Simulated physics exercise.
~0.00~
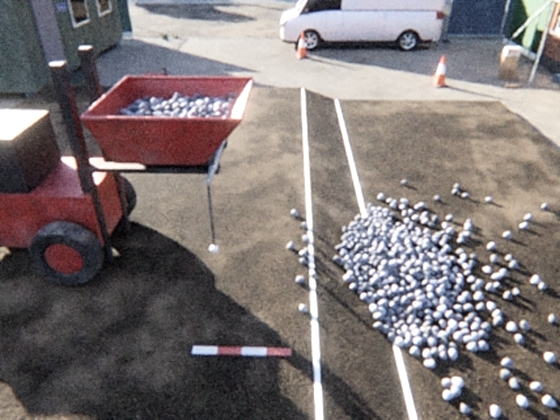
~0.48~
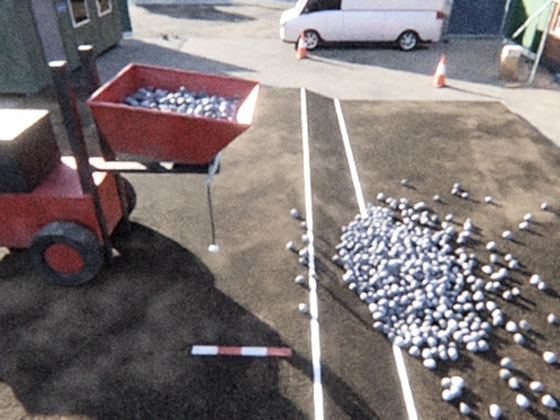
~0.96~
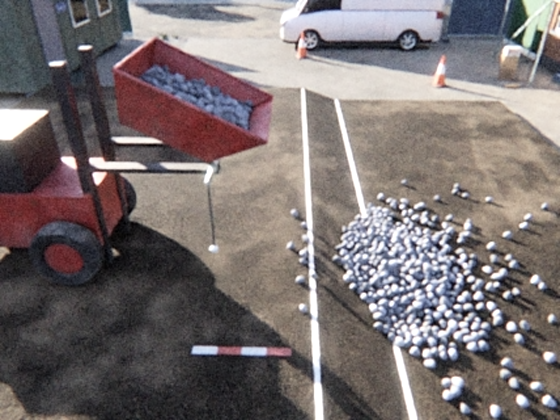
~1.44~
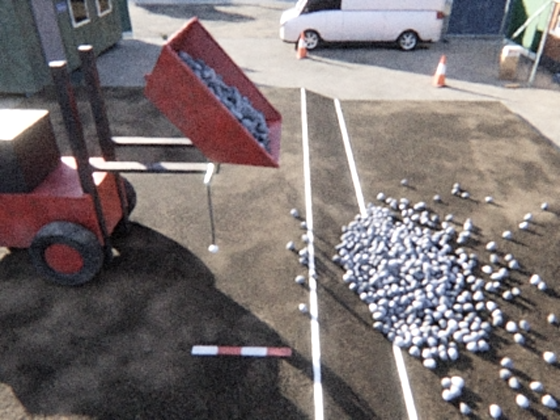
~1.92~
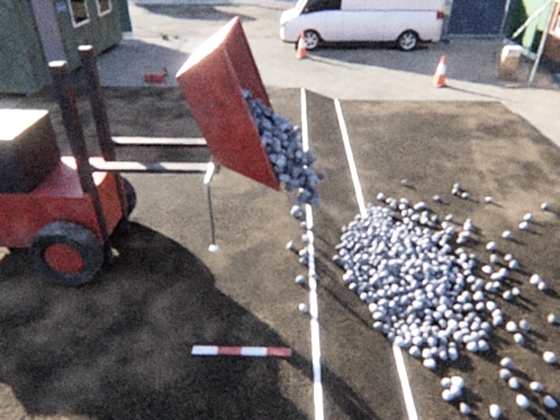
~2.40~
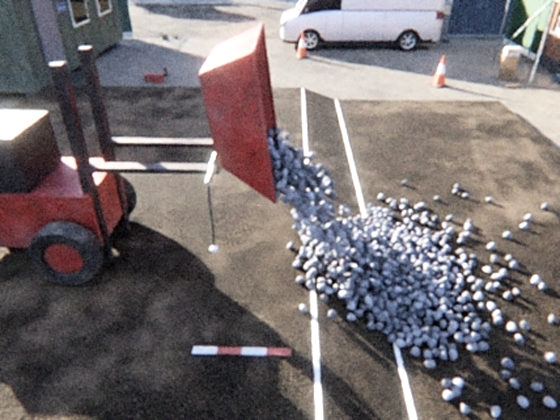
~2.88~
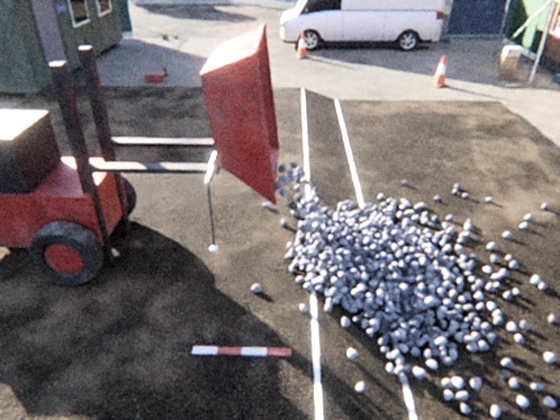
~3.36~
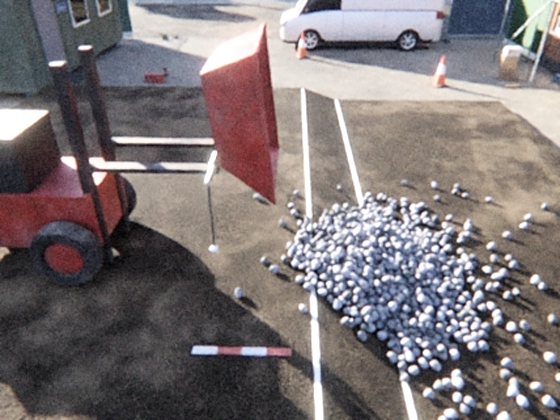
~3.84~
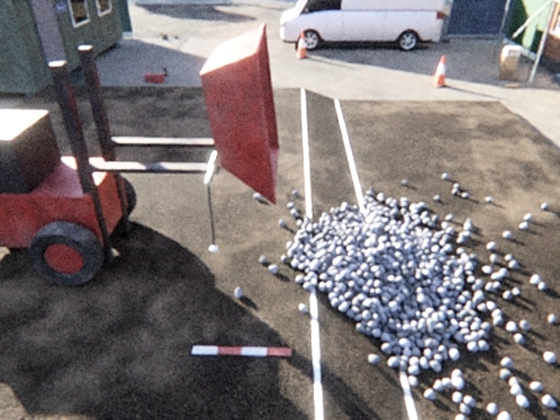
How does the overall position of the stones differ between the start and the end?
At the start the stones are split between the red skip on the left and a heap on the ground to the right. By the end they all lie on the ground, so as a whole they are farther right and lower in view.
